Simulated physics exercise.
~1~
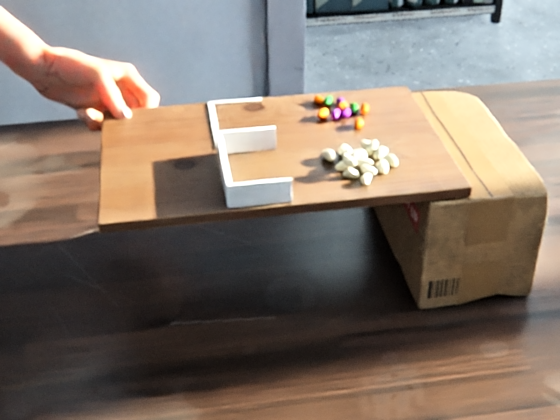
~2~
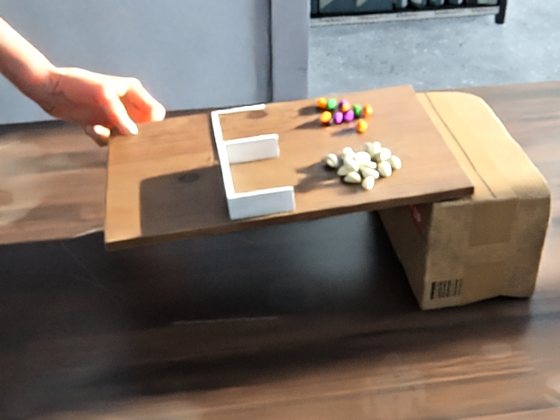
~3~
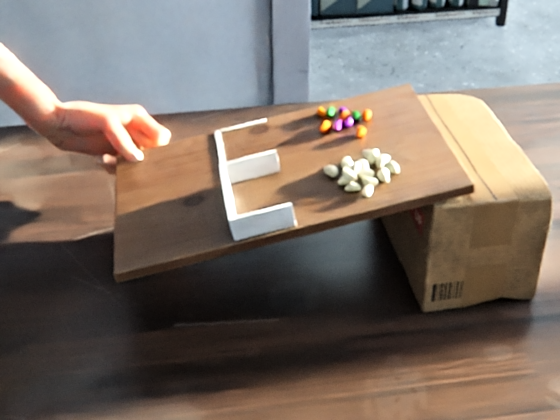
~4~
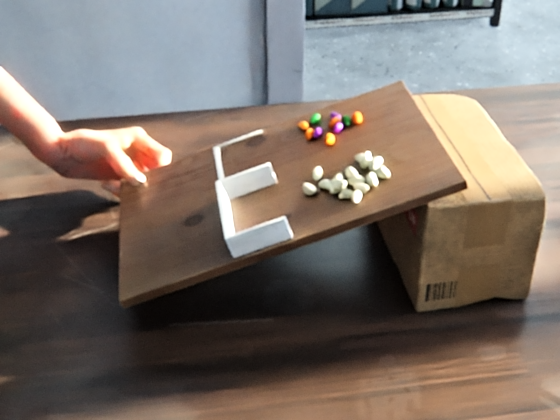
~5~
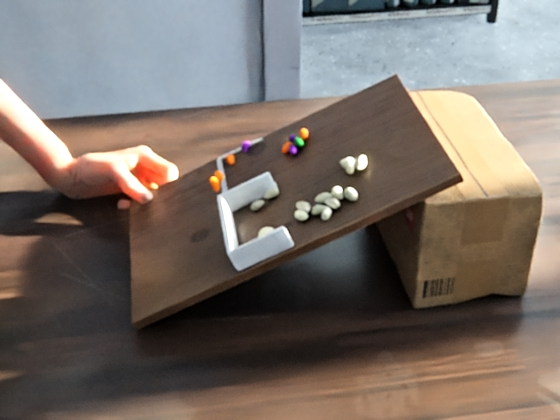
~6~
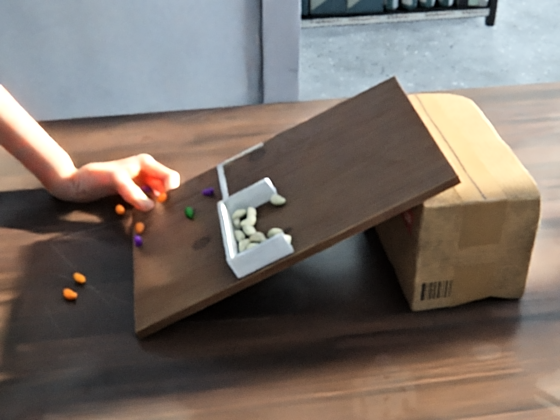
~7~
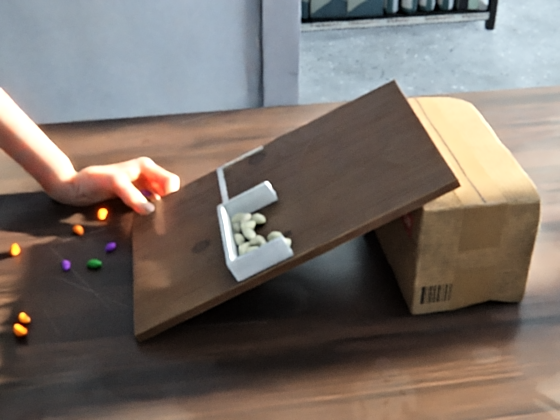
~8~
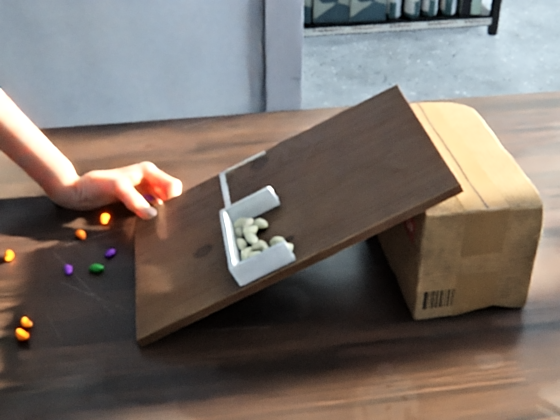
In the video, a hand lowers the left end of a wooden board propped on a cardboard box until it rests on the table; pale pieces slide down and gather behind a white barrier, while colorful pieces pass theirs and scatter on the table at left.
